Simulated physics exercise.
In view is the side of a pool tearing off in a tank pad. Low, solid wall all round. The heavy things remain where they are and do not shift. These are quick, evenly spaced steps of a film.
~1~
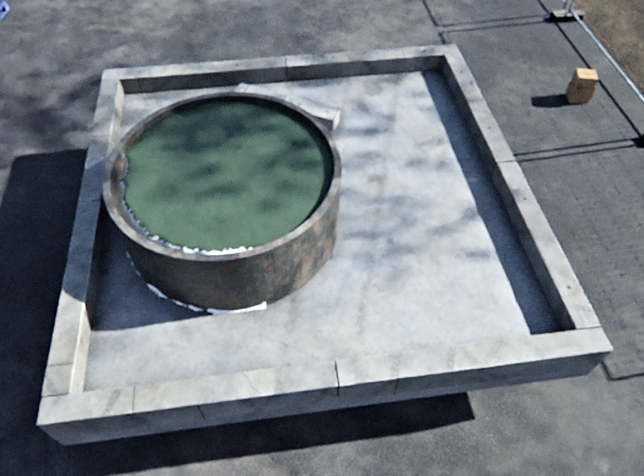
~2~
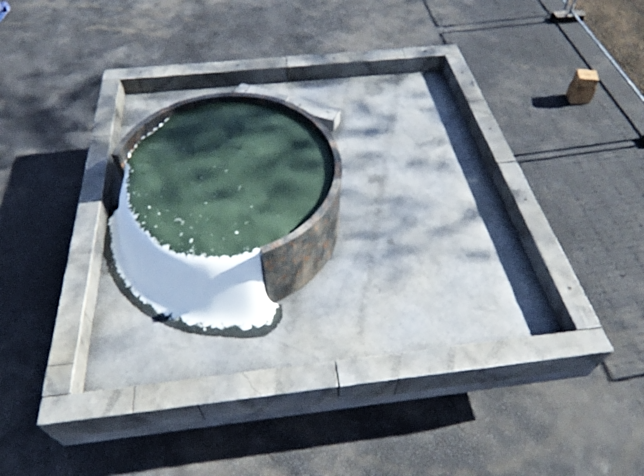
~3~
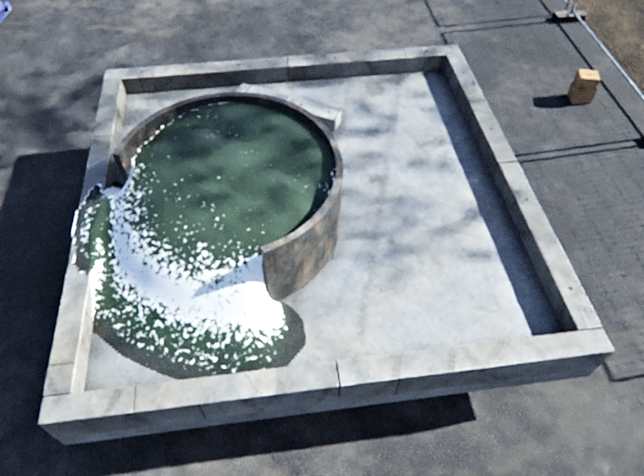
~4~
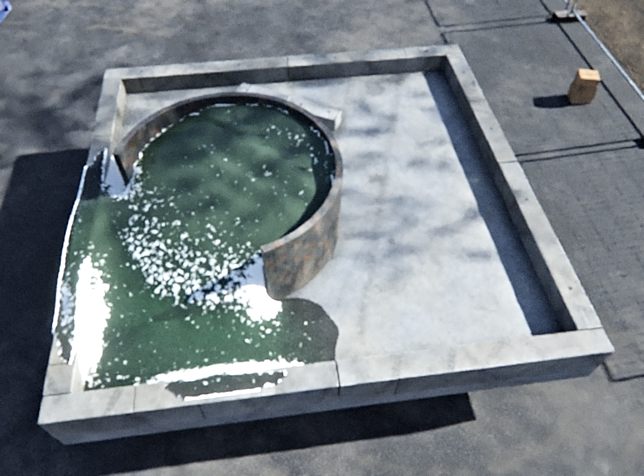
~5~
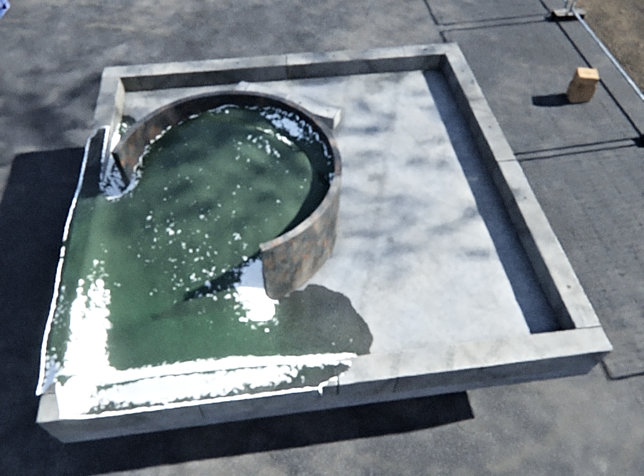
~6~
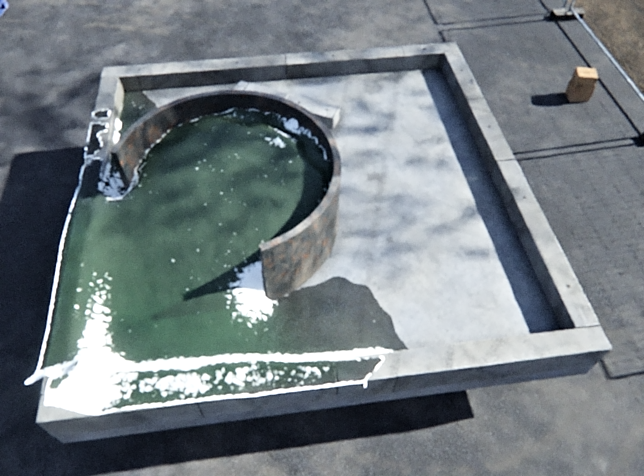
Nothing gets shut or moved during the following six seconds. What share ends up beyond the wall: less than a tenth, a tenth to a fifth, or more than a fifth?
The share lost is larger than a fifth.
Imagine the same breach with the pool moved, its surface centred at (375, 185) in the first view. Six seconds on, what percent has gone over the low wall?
28 %.
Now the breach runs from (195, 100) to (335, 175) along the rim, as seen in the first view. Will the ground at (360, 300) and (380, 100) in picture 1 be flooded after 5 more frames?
First point still untouched; second point waterlogged.
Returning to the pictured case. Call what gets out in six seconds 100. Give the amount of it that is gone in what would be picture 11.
My estimate is roughly 50 percent.
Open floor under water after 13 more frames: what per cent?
About 70 per cent.
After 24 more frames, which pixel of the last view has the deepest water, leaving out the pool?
Near (536, 343).
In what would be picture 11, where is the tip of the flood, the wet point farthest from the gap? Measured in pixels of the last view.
Somewhere around (554, 340).
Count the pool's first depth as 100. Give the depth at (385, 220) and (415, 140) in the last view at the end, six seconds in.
6 and 6 per cent respectively, roughly.
A moment on, water covers 30 % of the floor; the low wall has let 10 % over.
Next, water covers 40 % of the floor; the low wall has let 18 % over.
Then, water covers 60 % of the floor; the low wall has let 33 % over.
Later, water covers 75 % of the floor; the low wall has let 35 % over.
In the end, water covers 80 % of the floor; the low wall has let 35 % over.
